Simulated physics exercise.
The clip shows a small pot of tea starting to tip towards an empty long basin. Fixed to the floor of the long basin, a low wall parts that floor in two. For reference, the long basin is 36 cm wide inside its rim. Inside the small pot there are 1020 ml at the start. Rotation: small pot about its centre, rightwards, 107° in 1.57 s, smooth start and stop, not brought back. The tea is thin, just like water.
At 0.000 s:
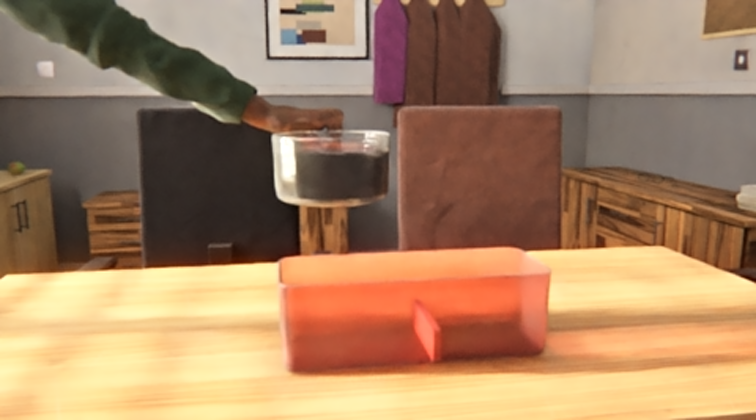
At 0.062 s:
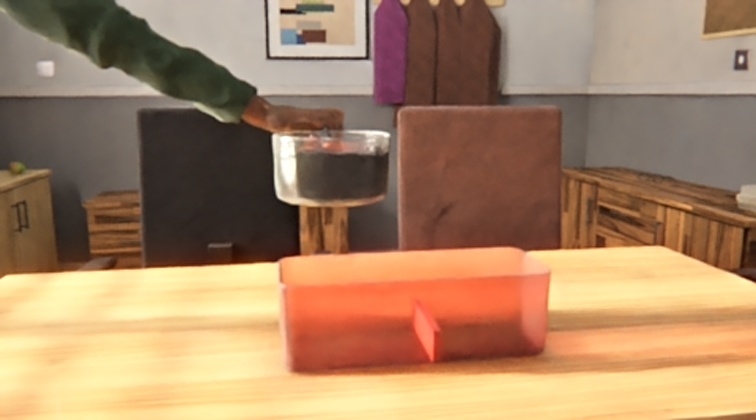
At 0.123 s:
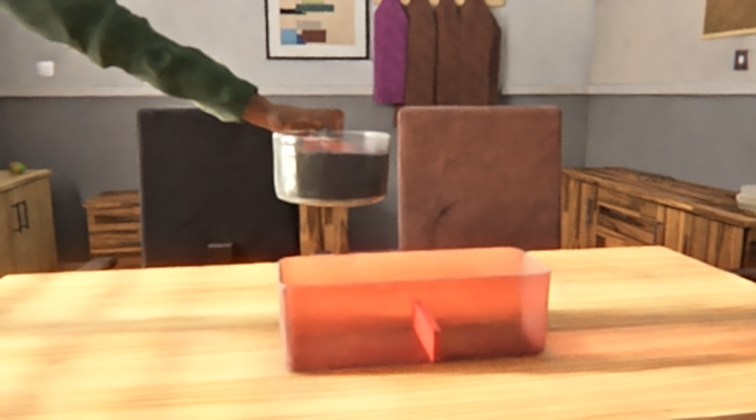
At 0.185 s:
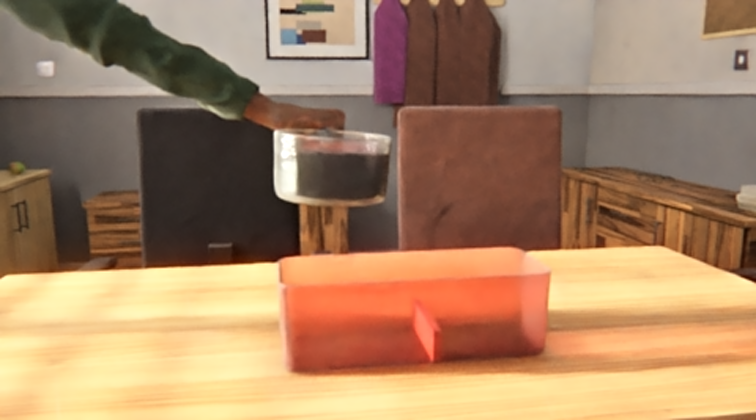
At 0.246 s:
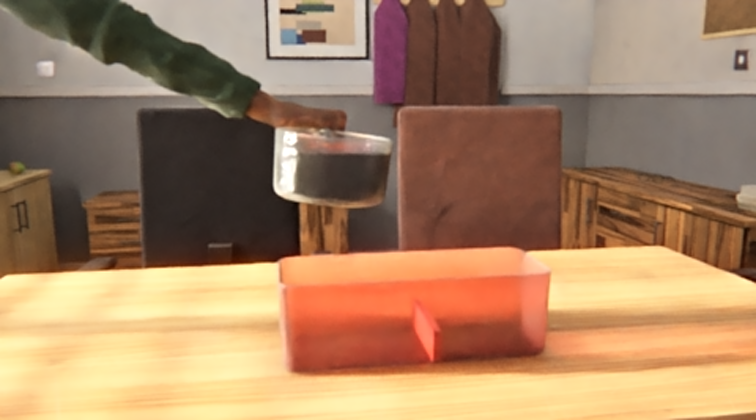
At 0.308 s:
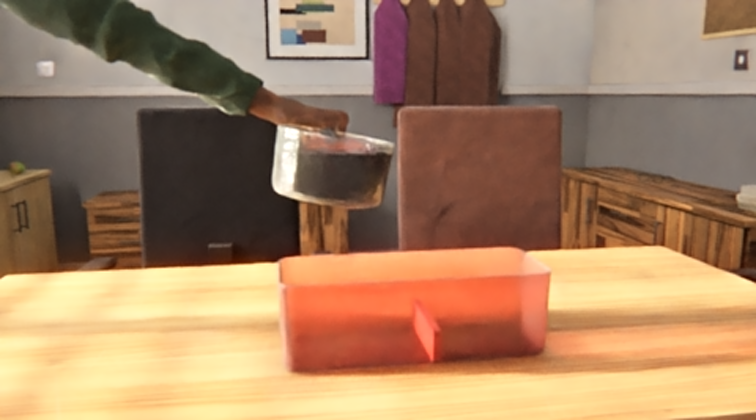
Above a red basin on a wooden table, a hand slowly tilts a small pot slightly right.
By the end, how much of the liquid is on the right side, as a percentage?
Around 60 percent.
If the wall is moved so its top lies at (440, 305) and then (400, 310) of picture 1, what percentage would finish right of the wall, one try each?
50 % and 85 %.
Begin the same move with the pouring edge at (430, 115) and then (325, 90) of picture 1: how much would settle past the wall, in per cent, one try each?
The first try gives 85 percent and the second 5 percent.
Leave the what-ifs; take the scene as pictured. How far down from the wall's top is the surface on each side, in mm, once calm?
The left comes to roughly 26 mm and the right to roughly 10 mm.
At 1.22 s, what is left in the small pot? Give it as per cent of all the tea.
Roughly 14 percent remains.
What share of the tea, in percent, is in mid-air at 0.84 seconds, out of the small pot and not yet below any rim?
Close to 24 per cent, I'd say.
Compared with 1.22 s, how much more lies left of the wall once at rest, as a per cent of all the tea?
That works out to roughly 26 per cent of the whole.
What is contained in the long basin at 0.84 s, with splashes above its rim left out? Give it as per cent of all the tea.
Close to 10 in a hundred.
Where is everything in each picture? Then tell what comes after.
In the first frame, it leans 0°; its right rim is at (388, 136); the tea meets the walls at (276, 150) and (385, 149); the long basin's rim runs from (279, 273) to (535, 261); the wall's top is at (426, 315).
In the second frame, it leans 0°; its right rim is at (388, 136); the tea meets the walls at (276, 151) and (385, 149).
In the third frame, it leans 2°; its right rim is at (389, 137); the tea meets the walls at (277, 150) and (386, 149).
In the fourth frame, it leans 4°; its right rim is at (390, 139); the tea meets the walls at (277, 150) and (387, 149).
In the fifth frame, it leans 6°; its right rim is at (391, 142); the tea meets the walls at (278, 151) and (388, 149).
In the sixth frame, it leans 10°; its right rim is at (392, 146); the tea meets the walls at (278, 151) and (389, 150).
By 0.84 s the tilt is 59° and 65 per cent is still to pour, 1 is left of the wall and 9 right of it.
By 1.22 s the tilt is 95° and 13 per cent is still to pour, 14 is left of the wall and 64 right of it.
By 1.63 s the tilt is 107° and 0 per cent is still to pour, 37 is left of the wall and 61 right of it.
By 2.07 s the tilt is 107° and 0 per cent is still to pour, 39 is left of the wall and 61 right of it.
At rest 39 per cent lies left of the wall, 60 right of it and 0 outside.
